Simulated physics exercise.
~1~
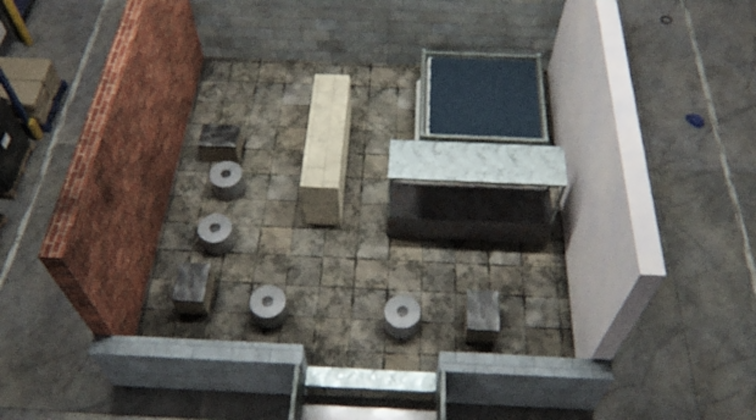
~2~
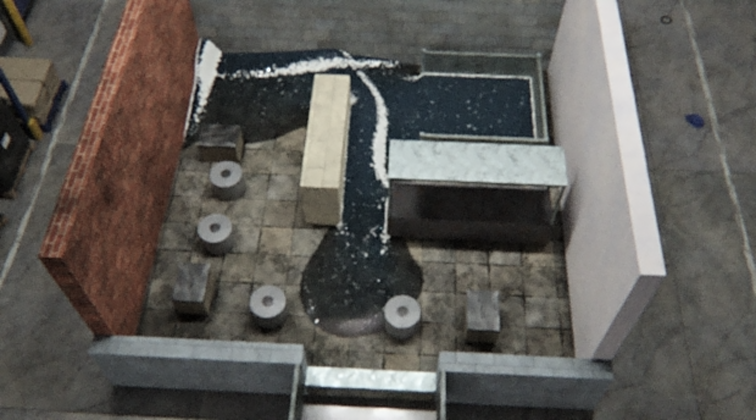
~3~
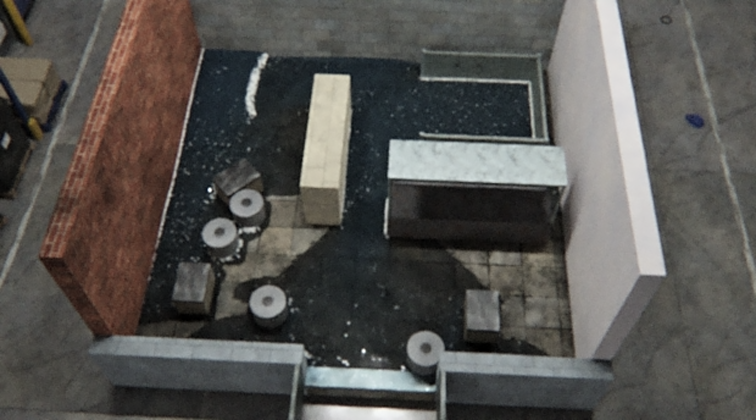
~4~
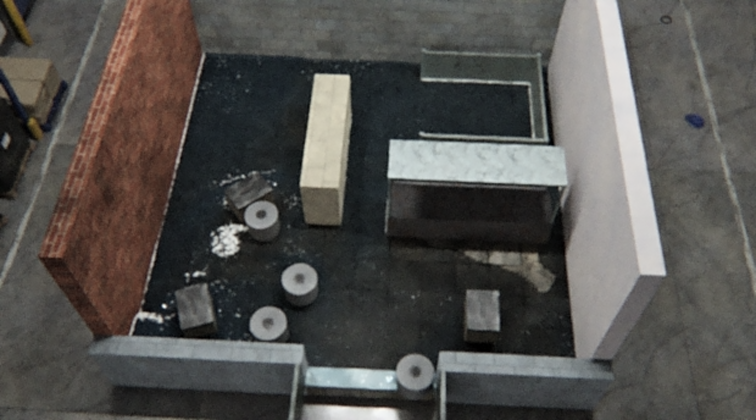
The clip opens on a walled yard with a tiled floor, holding four round grey tubs, three dark square chests, a long pale block and a tank of dark water in the far right corner. The water bursts out of the tank, sweeps along the back to the brick wall and pours through the gap beside the pale block. It then spreads over most of the floor, nudging the upper left chest and some tubs toward the near side. More tubs shift as the flood widens. At the end dark water covers nearly everything, with one tub resting by the front opening.
